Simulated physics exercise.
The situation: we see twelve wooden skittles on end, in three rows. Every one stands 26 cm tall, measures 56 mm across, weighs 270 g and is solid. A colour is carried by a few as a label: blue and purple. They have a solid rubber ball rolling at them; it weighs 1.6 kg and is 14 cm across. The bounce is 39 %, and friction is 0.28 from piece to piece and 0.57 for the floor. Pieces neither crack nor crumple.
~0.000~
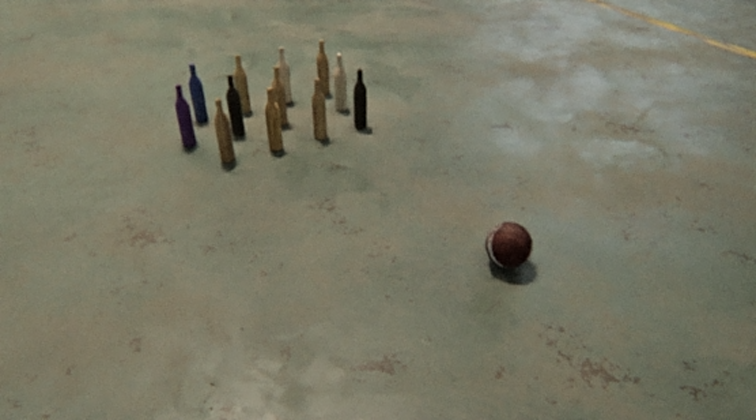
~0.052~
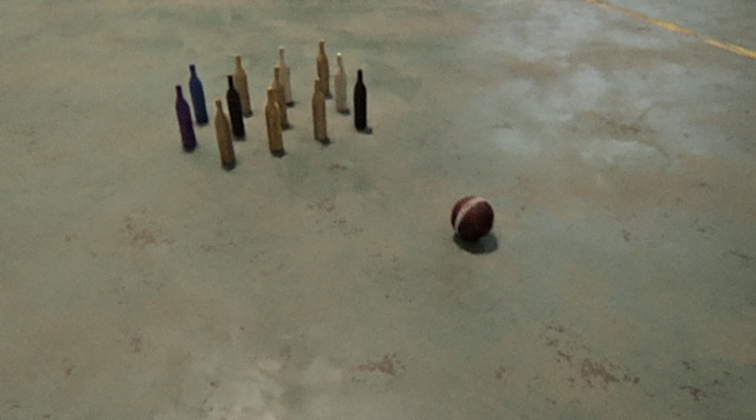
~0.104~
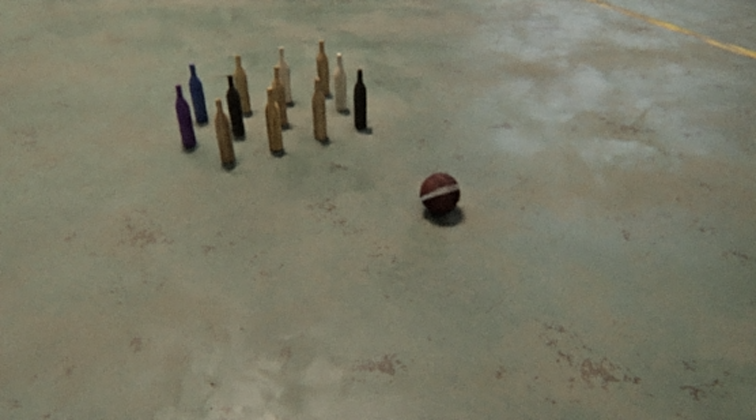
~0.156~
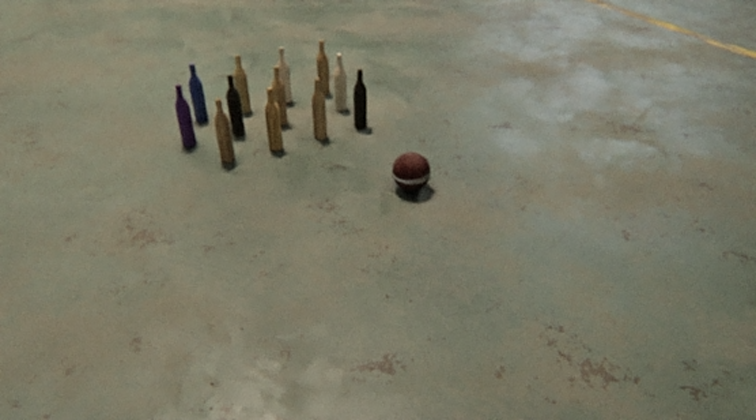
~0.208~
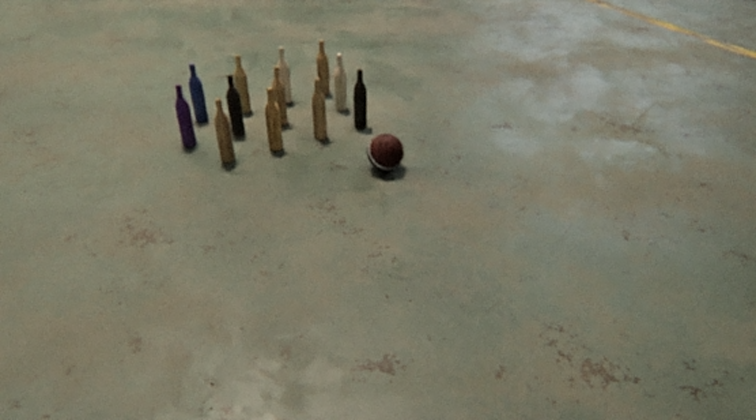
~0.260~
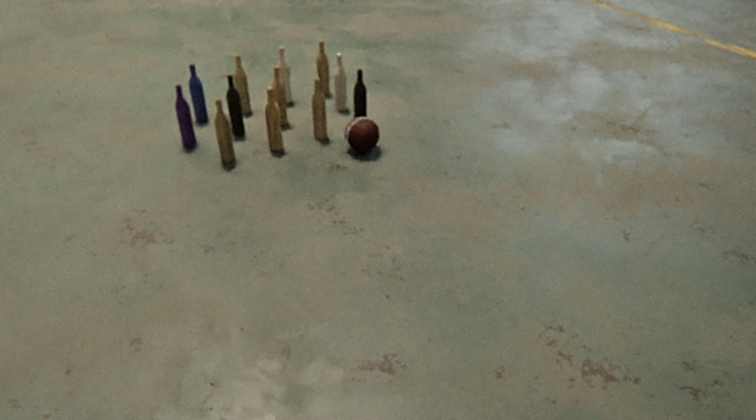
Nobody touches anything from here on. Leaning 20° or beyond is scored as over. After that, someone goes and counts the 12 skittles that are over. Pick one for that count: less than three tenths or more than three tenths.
I would say fewer than three in ten of them.
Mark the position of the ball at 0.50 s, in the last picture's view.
Estimated pixel: About (290, 72).
After 0.38 s, ball still moving; none of the 12 skittles over, 1 disturbed.
After 0.50 s, ball still moving; 1 of the 12 skittles over.
After 0.72 s, ball still moving; 2 of the 12 skittles over.
At rest (1.4 s), ball rolling away; 2 of the 12 skittles over; blue skittle unmoved; purple skittle unmoved. That is 17 per cent. As the last picture would show them, middles, blue skittle near (197, 92), purple skittle near (184, 115).
